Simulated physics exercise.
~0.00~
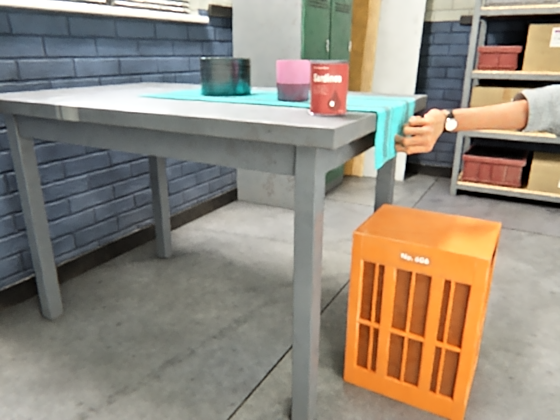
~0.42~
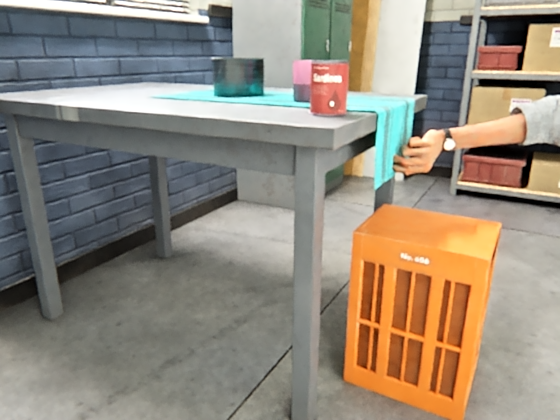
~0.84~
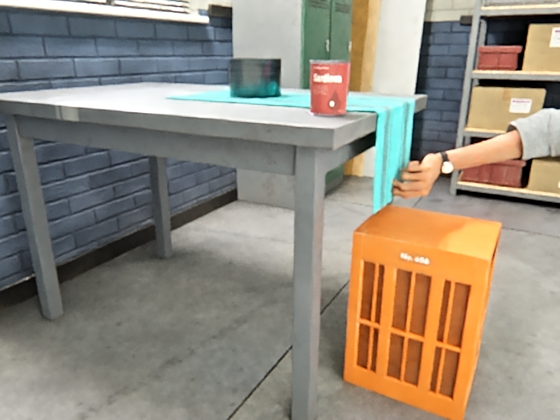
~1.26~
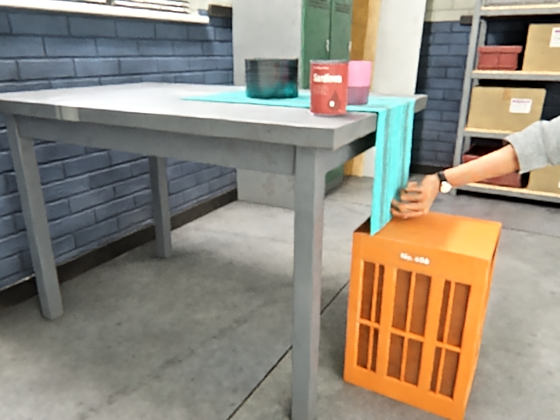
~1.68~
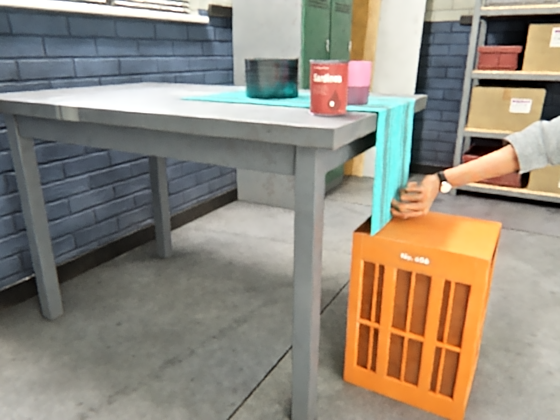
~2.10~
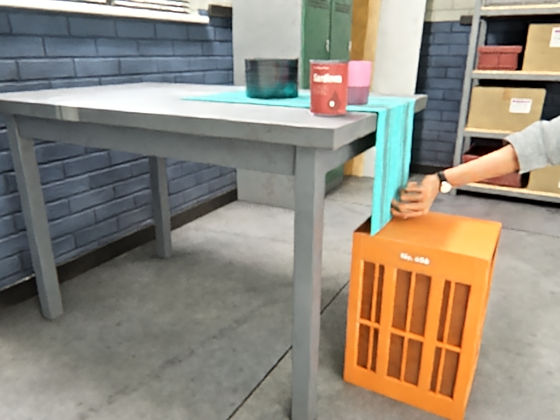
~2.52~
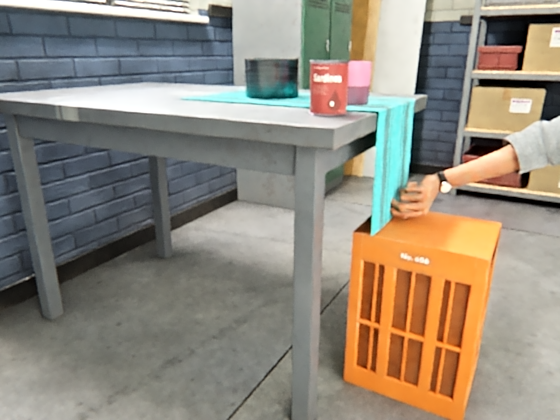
A hand drawing a turquoise tea towel down onto an orange crate, shifting the pot and pink mug while the red tin stays put.
